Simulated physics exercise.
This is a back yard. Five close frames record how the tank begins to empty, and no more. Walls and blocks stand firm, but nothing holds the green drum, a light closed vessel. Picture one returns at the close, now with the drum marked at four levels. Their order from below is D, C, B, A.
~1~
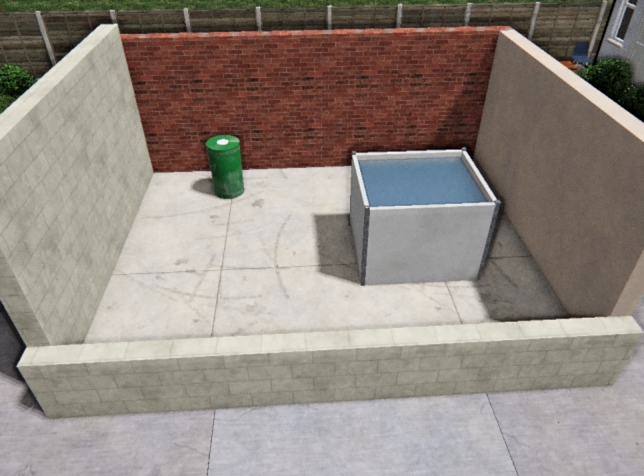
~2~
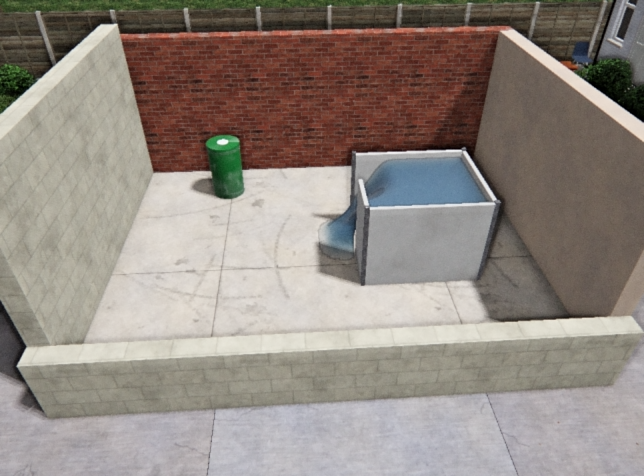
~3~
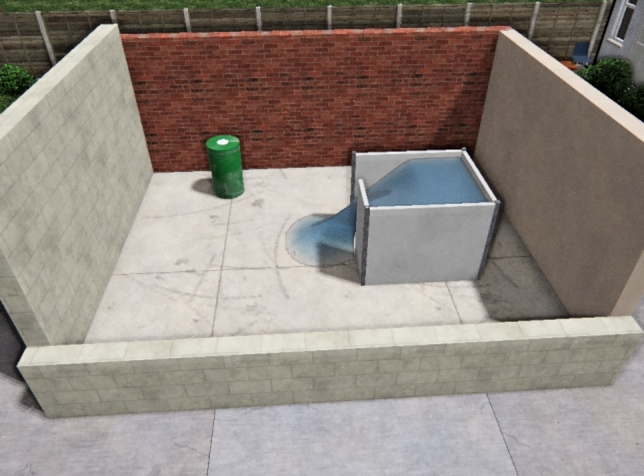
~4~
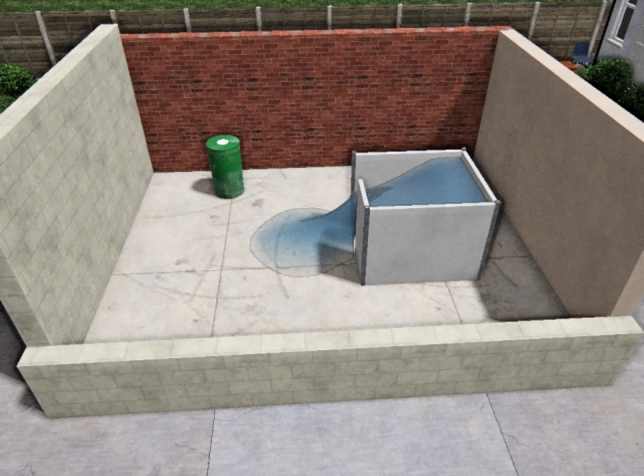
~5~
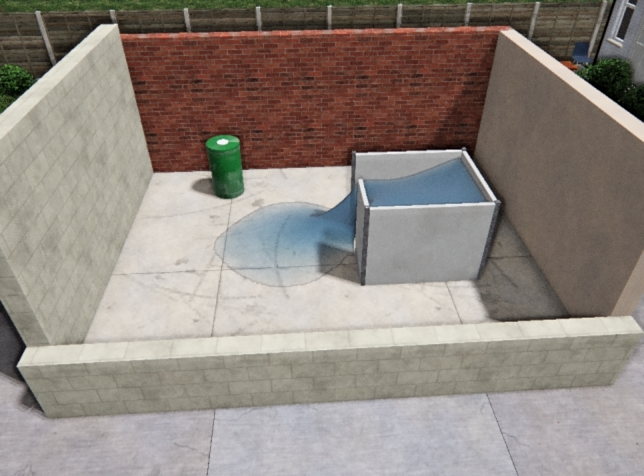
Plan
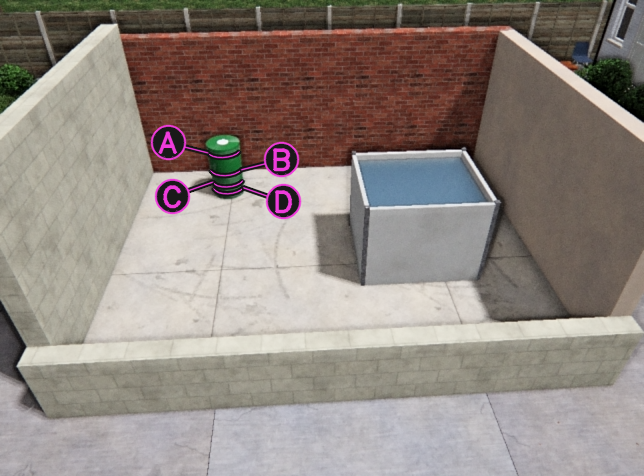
A square tank of water opens on its left side and water spreads across the concrete.
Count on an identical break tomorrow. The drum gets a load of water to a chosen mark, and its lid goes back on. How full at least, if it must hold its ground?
That is mark B.
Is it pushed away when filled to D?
Yes, that goes wrong.
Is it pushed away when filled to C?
Yes.
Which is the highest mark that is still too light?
C.
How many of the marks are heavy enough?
Two of them.
In magenta, A at (222, 157); B at (225, 175); C at (226, 187); D at (227, 193); from the bottom up D, C, B, A.
With A, it does not move.
With B, it does not move.
With C, it is pushed about its own width away.
With D, it is pushed about twice its own width away.
